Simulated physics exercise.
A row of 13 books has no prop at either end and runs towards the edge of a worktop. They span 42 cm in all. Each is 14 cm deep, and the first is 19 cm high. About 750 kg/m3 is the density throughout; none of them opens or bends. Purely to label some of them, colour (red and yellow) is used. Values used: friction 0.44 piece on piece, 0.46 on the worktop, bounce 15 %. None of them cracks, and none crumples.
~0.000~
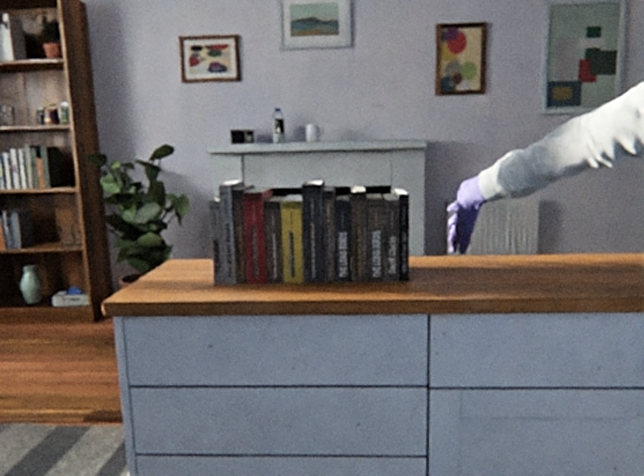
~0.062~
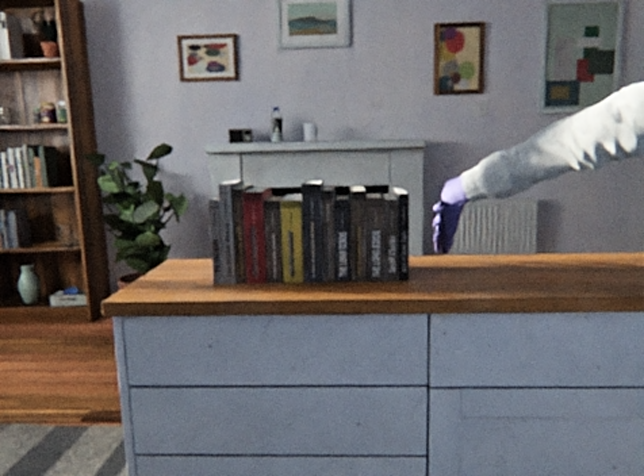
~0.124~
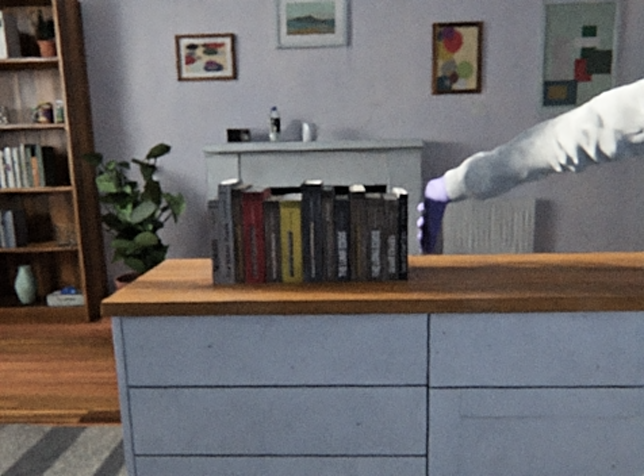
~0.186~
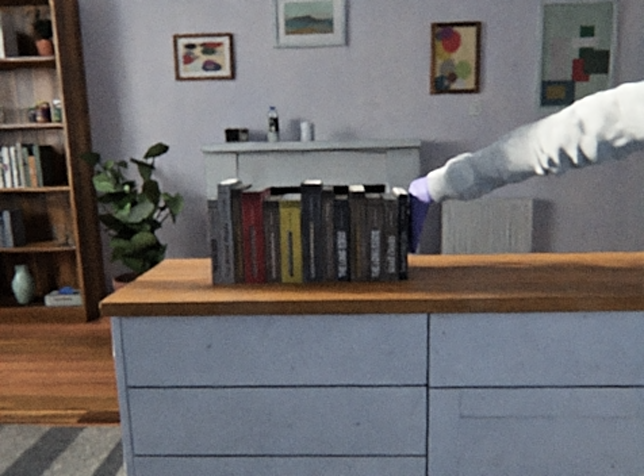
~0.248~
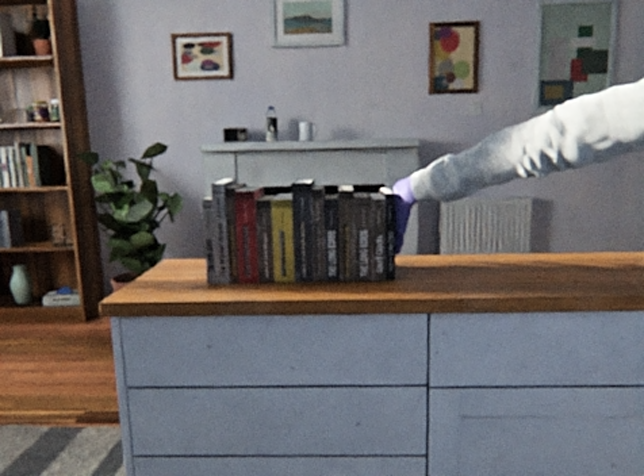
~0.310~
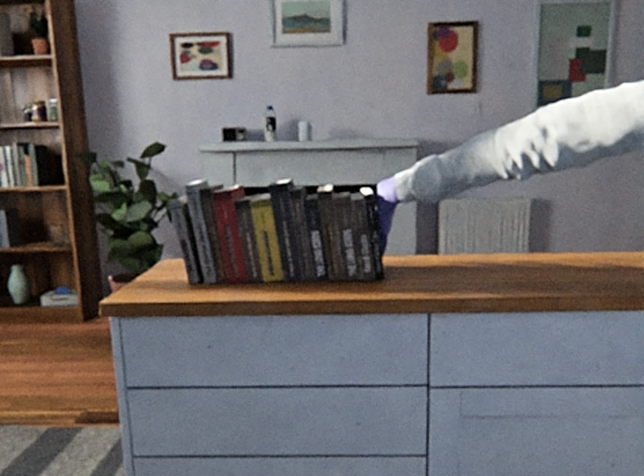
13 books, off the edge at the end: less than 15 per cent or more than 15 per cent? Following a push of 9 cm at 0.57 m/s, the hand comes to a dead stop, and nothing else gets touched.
Off the edge: Less than 15 per cent.
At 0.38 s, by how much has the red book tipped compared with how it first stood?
Measured against how it began, the tilt is near 15 degrees.
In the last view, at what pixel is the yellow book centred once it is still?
Last frame, centre at roughly (237, 238).
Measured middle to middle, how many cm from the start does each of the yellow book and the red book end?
Yellow 10, red 20.
By 0.38 s, none of the 13 books off the edge, 13 disturbed; red book tilted 15°; yellow book tilted 15°.
By 0.72 s, none of the 13 books off the edge, 13 disturbed; red book tilted 70°; yellow book tilted 33°.
When it is over (1.3 s), 1 of the 13 books off the edge; red book tilted 70°; yellow book tilted 33°. That is 8 per cent. In pixels of the last frame, middles, red book near (166, 248), yellow book near (237, 238).
